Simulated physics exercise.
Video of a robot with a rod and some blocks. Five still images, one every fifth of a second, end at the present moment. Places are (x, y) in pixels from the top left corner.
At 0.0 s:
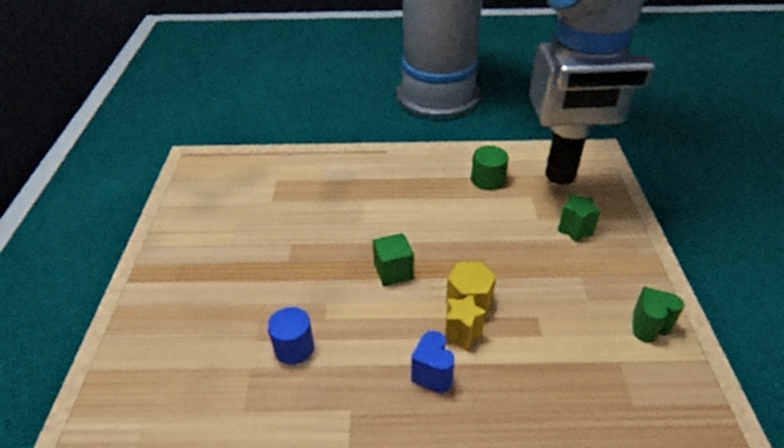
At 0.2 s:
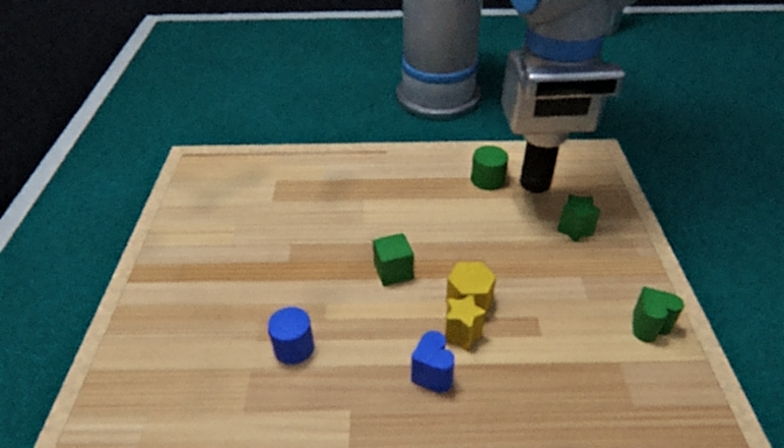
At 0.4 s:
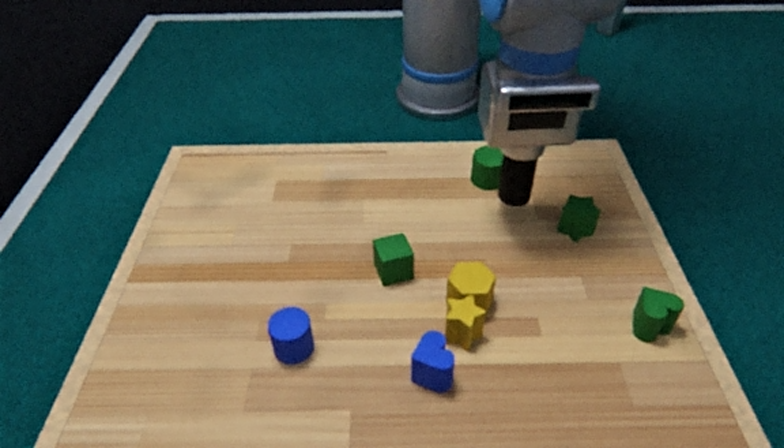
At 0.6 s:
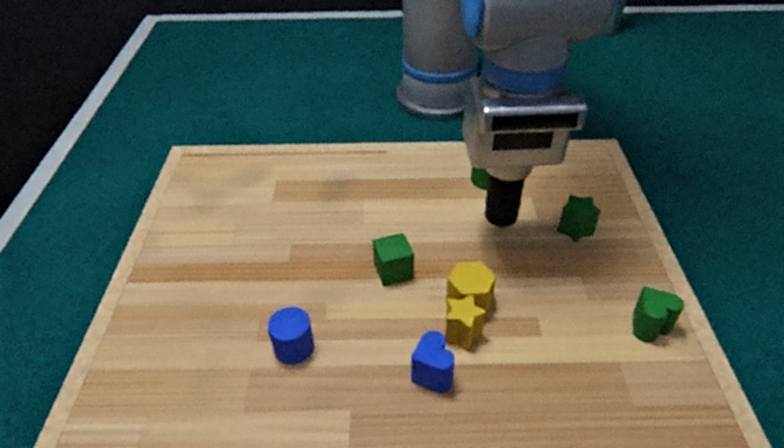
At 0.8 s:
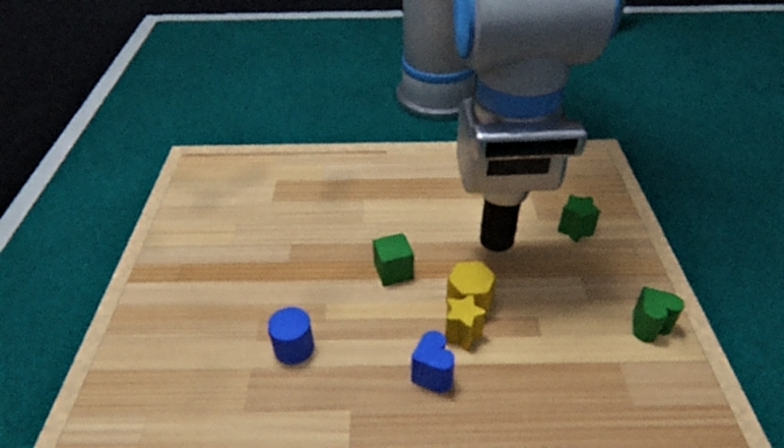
Robot arm with a black rod moving left and then toward the yellow blocks over a wooden board, the scattered blocks staying still.
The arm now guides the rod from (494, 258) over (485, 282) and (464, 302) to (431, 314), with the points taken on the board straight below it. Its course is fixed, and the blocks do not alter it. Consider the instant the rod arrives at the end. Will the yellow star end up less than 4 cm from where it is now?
No - that is not the case.
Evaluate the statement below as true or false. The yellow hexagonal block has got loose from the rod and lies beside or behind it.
Answer: True.
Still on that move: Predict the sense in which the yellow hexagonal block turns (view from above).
Turns anticlockwise.
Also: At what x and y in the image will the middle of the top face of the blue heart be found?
I predict (423, 374).
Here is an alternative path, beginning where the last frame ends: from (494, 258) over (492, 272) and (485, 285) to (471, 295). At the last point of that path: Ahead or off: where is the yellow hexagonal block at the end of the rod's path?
By the time the path ends, the yellow hexagonal block is still sitting right in front of the rod.
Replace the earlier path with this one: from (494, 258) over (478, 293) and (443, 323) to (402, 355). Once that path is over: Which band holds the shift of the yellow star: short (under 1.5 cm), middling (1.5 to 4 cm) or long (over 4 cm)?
The answer here is over 4 cm.
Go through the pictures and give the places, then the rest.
Rod's lower end at (560, 176); green square piece at (393, 246); blue heart at (434, 350); yellow star at (465, 310); yellow hexagonal block at (472, 277), in the first picture.
Rod at (535, 184); blocks still, in the second picture.
Rod at (514, 198); blocks still, in the third picture.
Rod at (501, 217); blocks still, in the fourth picture.
Rod at (497, 241); green square piece at (393, 246); blue heart at (434, 350); yellow star at (465, 310); yellow hexagonal block at (472, 277), in the fifth picture.
What follows on the original path. One third of the way, rod at (487, 266); yellow star at (462, 316); yellow hexagonal block at (468, 284).
Two thirds of the way, rod at (466, 286); blue heart at (426, 363), turned 15° anticlockwise; yellow star at (452, 343), turned 30° clockwise; yellow hexagonal block at (454, 309), turned 20° anticlockwise.
At the end, rod at (432, 298); green square piece still; blue heart at (423, 374); yellow star at (455, 359), turned 45° clockwise; yellow hexagonal block at (440, 323), turned 75° anticlockwise.
